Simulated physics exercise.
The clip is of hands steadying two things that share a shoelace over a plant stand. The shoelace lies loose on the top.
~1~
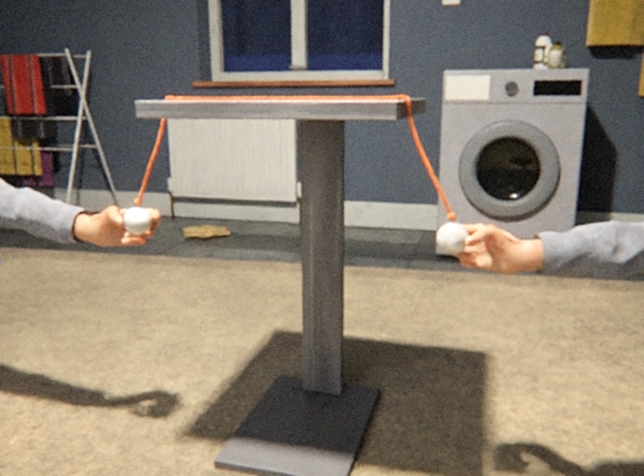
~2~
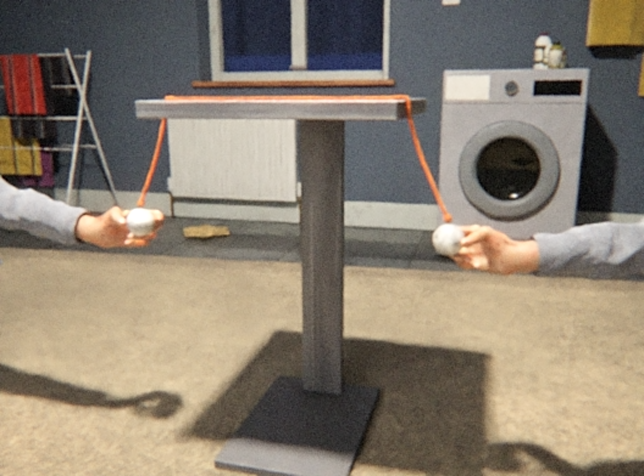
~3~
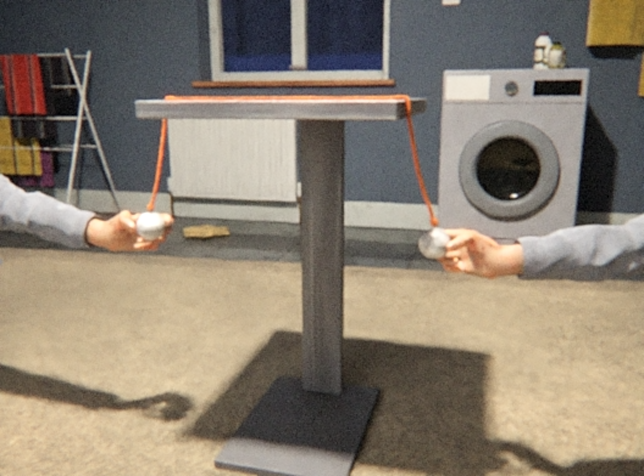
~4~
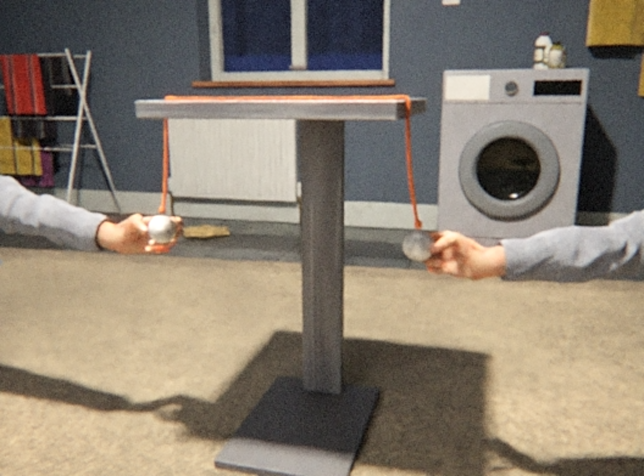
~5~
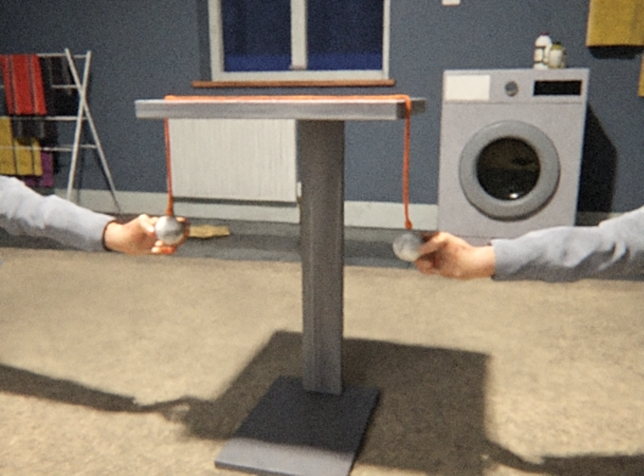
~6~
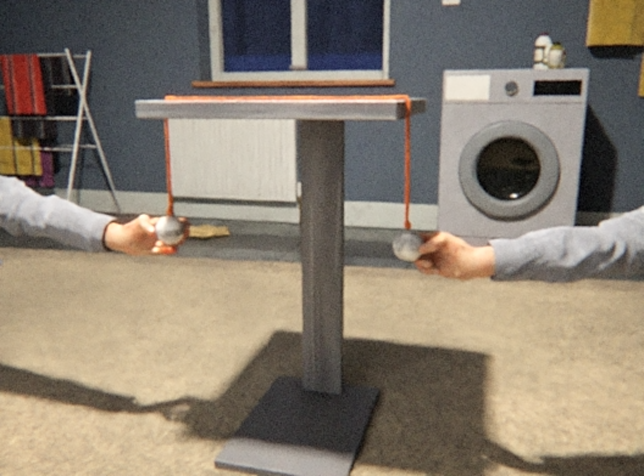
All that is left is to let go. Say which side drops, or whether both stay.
In the end the shoelace keeps its balance.
Then, 0.32 s on from there, left ball still level near (174, 231); right ball still level near (403, 246).
Then, 0.86 s on from there, left ball still level near (172, 231); right ball still level near (406, 246).
In the end, left ball still level near (172, 231); right ball still level near (407, 246). The shoelace stays as it is.
